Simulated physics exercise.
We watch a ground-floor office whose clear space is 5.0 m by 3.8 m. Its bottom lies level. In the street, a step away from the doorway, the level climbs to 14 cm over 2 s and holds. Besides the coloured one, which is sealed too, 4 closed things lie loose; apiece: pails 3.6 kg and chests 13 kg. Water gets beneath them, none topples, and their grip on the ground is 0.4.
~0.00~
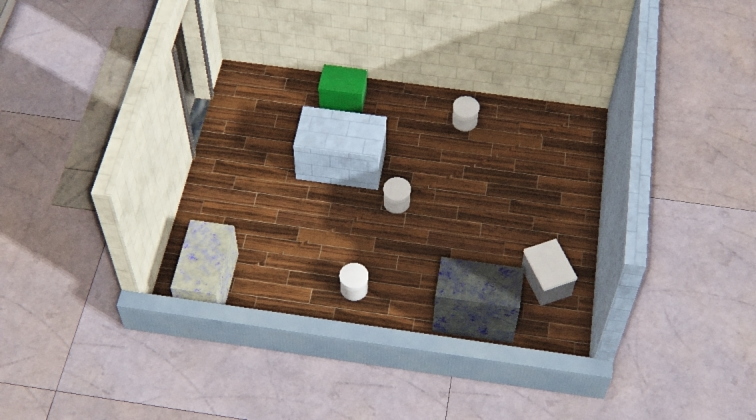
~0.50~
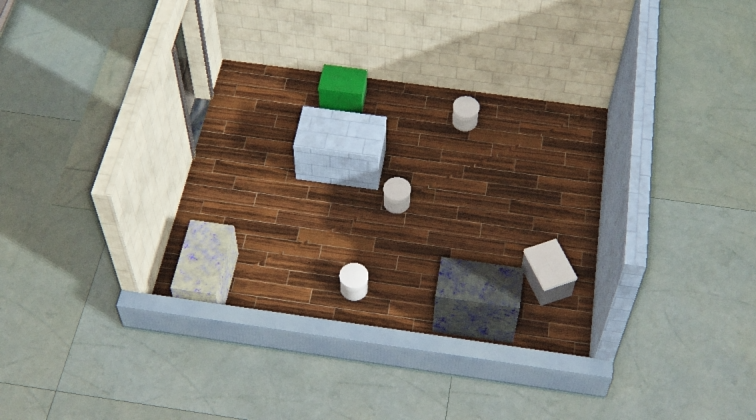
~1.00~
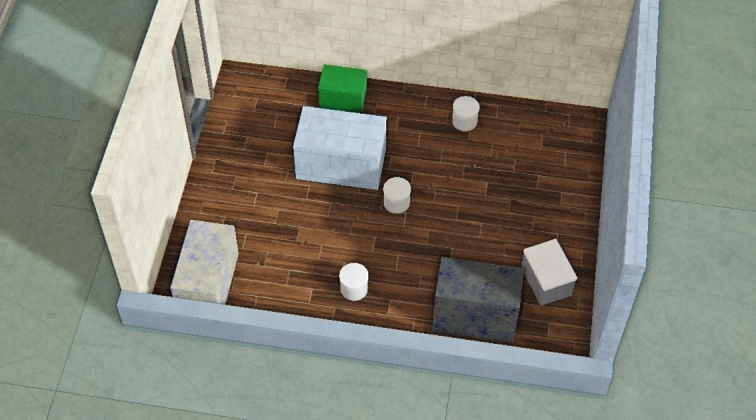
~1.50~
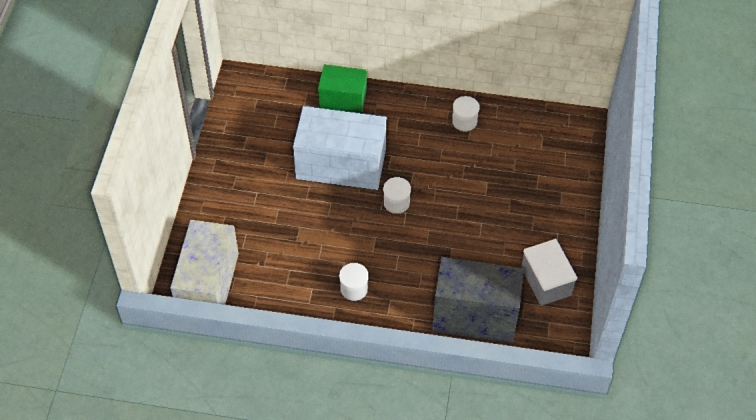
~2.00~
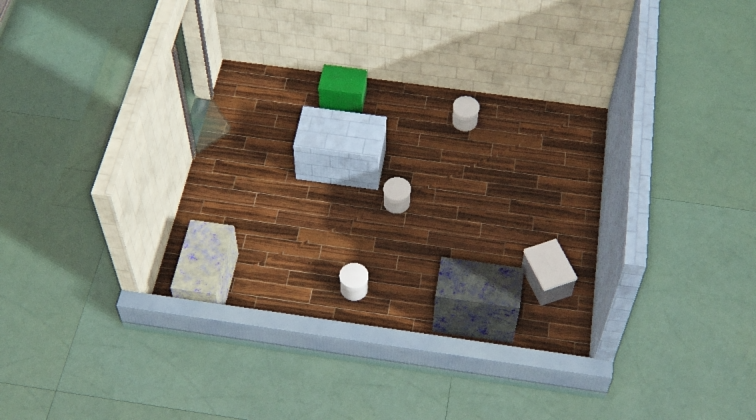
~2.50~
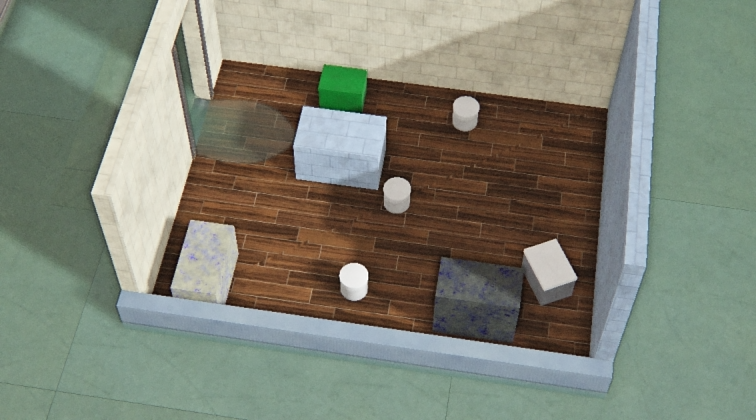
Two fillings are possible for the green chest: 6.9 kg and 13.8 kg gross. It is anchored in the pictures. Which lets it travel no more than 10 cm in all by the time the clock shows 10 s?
For it, neither load is enough.
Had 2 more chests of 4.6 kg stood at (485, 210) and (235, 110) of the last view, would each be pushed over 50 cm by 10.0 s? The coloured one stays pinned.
In turn: Short of it, over.
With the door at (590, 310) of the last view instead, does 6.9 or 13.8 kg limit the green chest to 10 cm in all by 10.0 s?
In that case the smaller load will do.
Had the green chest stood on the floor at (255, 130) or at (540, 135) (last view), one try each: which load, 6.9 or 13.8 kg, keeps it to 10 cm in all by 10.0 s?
In turn: Neither is enough; only the larger holds.
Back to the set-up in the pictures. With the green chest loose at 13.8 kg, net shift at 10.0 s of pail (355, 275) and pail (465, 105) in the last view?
In turn: 0 cm, 10 cm.
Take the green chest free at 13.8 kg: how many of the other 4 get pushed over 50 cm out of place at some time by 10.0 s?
I count 0.
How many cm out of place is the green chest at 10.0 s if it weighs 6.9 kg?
Roughly 200 cm.
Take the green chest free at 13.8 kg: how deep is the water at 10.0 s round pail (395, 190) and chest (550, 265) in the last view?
Roughly 1 and 2 cm.
After 3.5 s the green chest would be 1 cm from its start with 6.9 kg and 0 cm from its start with 13.8 kg; 3 cm of water round it then.
After 4.5 s the green chest would be 47 cm from its start with 6.9 kg and 12 cm from its start with 13.8 kg; 5 cm of water round it then.
After 7.0 s the green chest would be 179 cm from its start with 6.9 kg and 40 cm from its start with 13.8 kg; 5 cm of water round it then.
After 10.0 s the green chest would be 188 cm from its start with 6.9 kg and 84 cm from its start with 13.8 kg; 6 cm of water round it then.
